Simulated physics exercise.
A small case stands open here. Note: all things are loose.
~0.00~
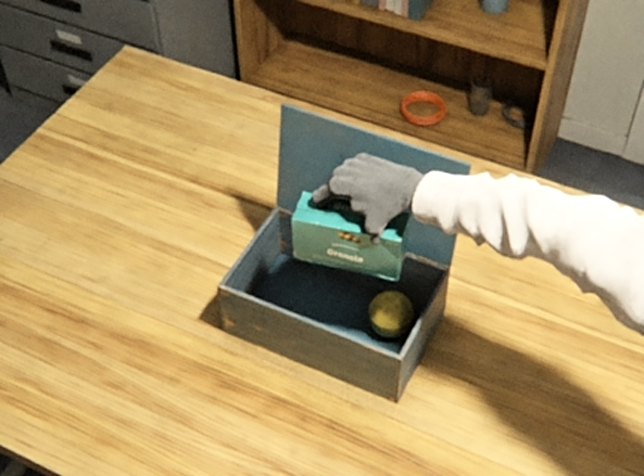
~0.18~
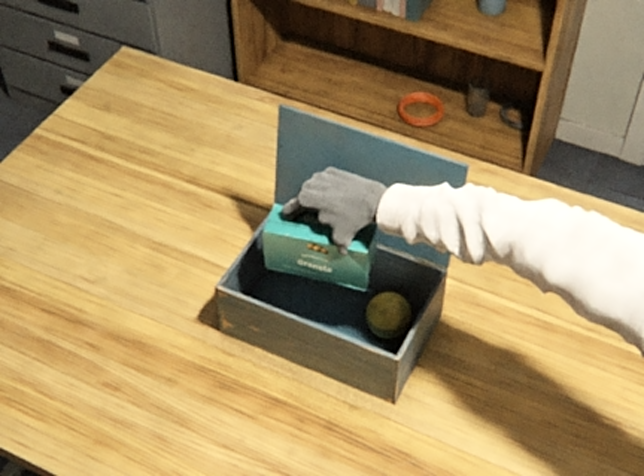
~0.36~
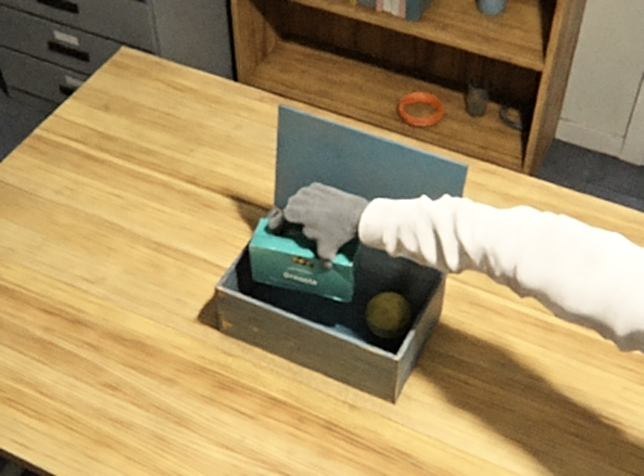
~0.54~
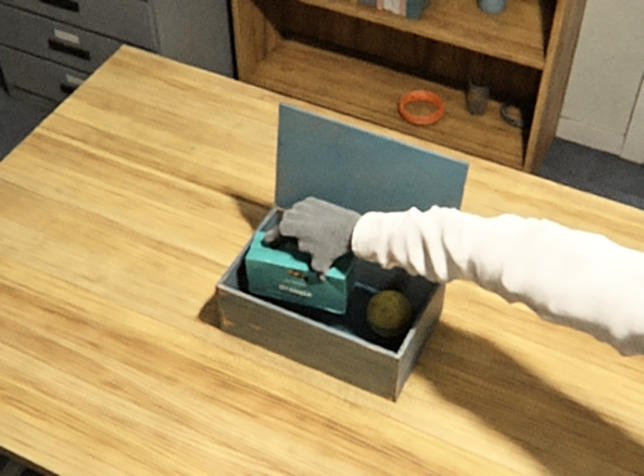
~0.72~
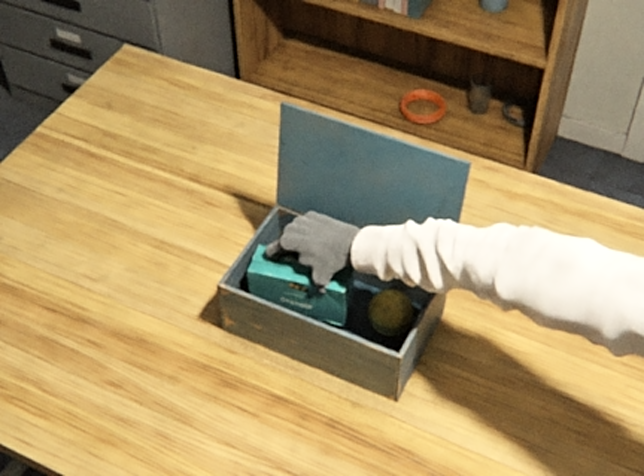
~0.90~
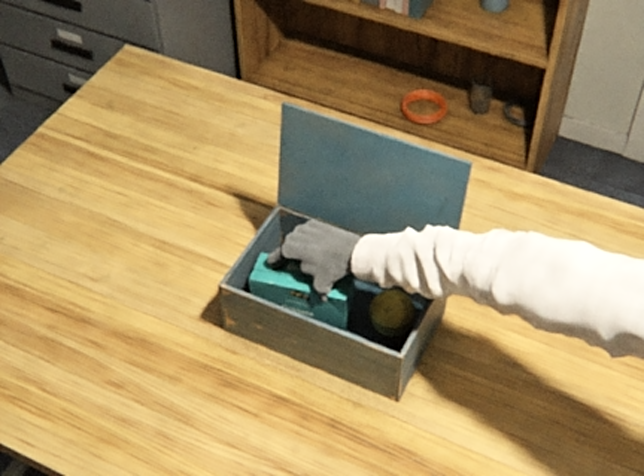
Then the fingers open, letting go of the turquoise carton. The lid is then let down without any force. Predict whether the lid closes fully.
Lid down.
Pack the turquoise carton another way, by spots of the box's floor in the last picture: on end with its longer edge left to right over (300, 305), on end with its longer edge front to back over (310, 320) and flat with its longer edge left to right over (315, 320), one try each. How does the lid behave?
Try one: Not closed. Try two: Not closed. Try three: Closed.
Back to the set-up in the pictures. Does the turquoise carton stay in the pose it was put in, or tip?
Well, the turquoise carton stays just as set.
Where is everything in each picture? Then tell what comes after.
In the first frame, still above its spot; turquoise carton (351, 236); yellow ball (391, 314).
In the second frame, still above its spot; turquoise carton (320, 247); yellow ball (389, 315).
In the third frame, still above its spot; turquoise carton (306, 260); yellow ball (389, 315).
In the fourth frame, still above its spot; turquoise carton (301, 273); yellow ball (389, 314).
In the fifth frame, still above its spot; turquoise carton (302, 285); yellow ball (391, 313).
In the sixth frame, in place under the hand; turquoise carton (303, 292); yellow ball (392, 313).
After 2.00 s, lid starting down.
After 2.50 s, lid 60° above the rim.
After 2.80 s, lid 38° above the rim.
After 3.20 s, lid 6° above the rim.
In the end (3.8 s), lid shut; both unmoved. At the end, from the last picture's camera, turquoise carton near (303, 293).
